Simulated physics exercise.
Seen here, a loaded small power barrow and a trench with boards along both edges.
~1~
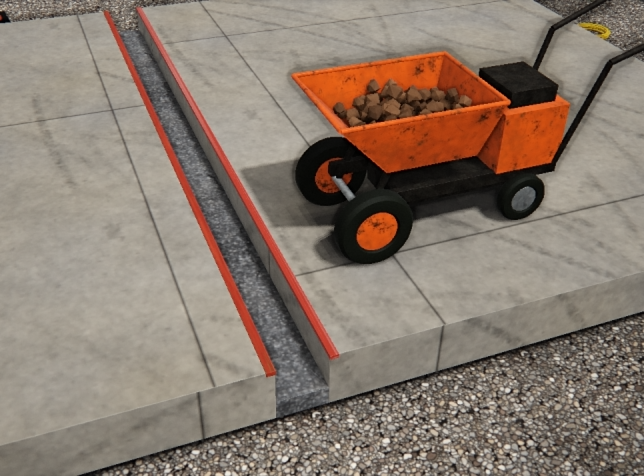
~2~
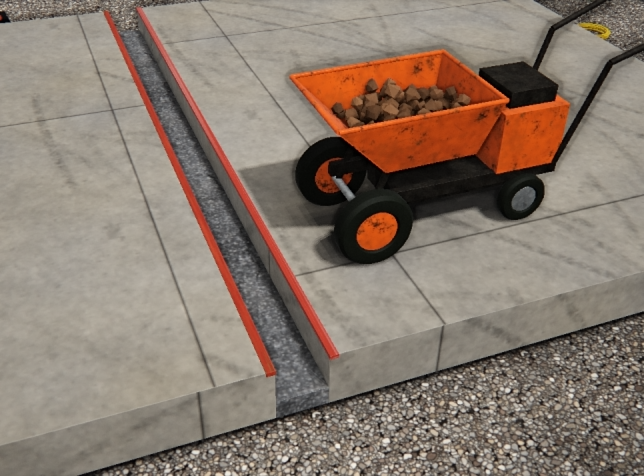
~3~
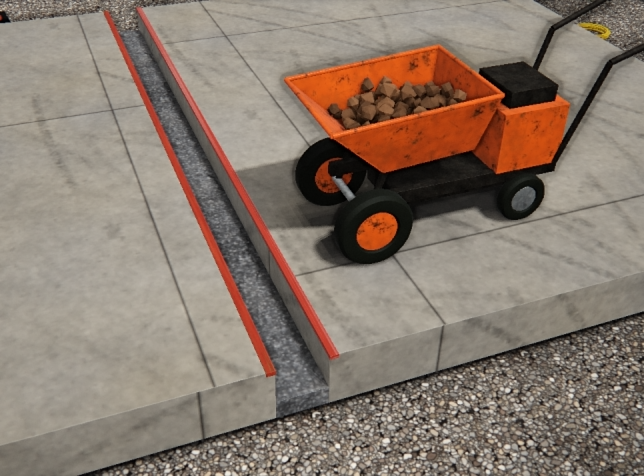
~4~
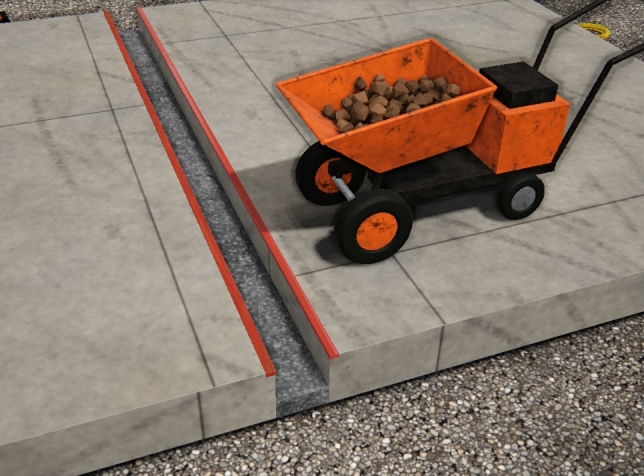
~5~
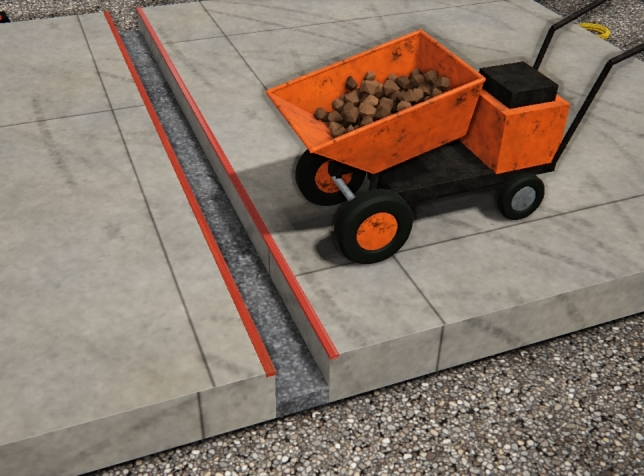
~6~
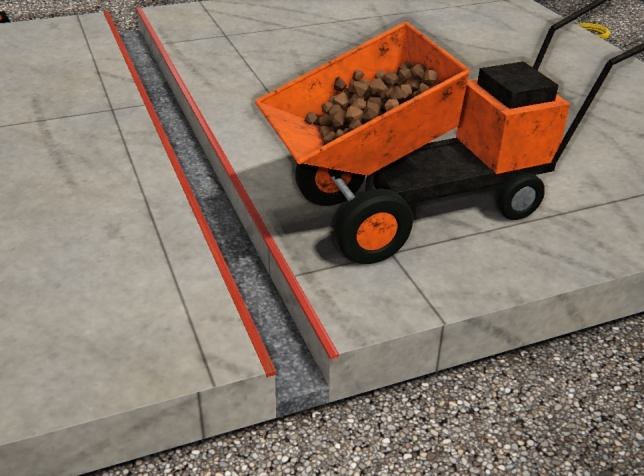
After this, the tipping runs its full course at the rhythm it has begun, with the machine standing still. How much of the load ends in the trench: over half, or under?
Between the edges lies less than half of the load.
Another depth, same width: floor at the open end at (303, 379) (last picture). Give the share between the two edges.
Close to 20 per cent.
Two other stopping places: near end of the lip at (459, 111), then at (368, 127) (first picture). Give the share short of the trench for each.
Near 70 % and 0 %.
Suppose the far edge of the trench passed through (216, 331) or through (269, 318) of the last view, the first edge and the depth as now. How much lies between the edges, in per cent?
The first gives 80 %, the second 0 %.
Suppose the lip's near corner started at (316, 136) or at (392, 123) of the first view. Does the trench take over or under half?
The first try: The smaller part. The second: The larger part.
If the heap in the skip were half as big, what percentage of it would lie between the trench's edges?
It comes to 30 per cent or so.
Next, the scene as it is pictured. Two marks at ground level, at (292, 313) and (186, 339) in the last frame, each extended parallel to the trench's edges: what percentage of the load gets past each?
In turn 100 and 20 in a hundred.
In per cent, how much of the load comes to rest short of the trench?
It comes to 0 per cent or so.
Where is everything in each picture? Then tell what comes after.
Lip of the skip at (341, 132), level; top of the load at (406, 114), clay clods; first edge of the trench at (308, 308); far edge at (249, 323), the trench under half as wide as the skip, and about as deep as wide, in the first frame.
Lip of the skip at (339, 133), tipped barely; top of the load at (404, 114), in the second frame.
Lip of the skip at (333, 136), tipped barely; top of the load at (418, 105), in the third frame.
Lip of the skip at (324, 142), tipped a little; top of the load at (411, 102), in the fourth frame.
Lip of the skip at (312, 151), tipped a little; top of the load at (417, 95), in the fifth frame.
Lip of the skip at (300, 162), tipped clearly; top of the load at (413, 85); first edge of the trench at (308, 308); far edge at (249, 323), in the sixth frame.
Soon after the last picture, skip tipped steeply; all in the skip.
A little later, skip tipped right over; about two thirds in the skip; a small part in or heaped over the trench; about a third beyond it; a stray few falling.
Later still, skip tipped right over; a small part in the skip; about a quarter in or heaped over the trench; about two thirds beyond it.
At rest, skip tipped right over; about a third in or heaped over the trench; about two thirds beyond it.
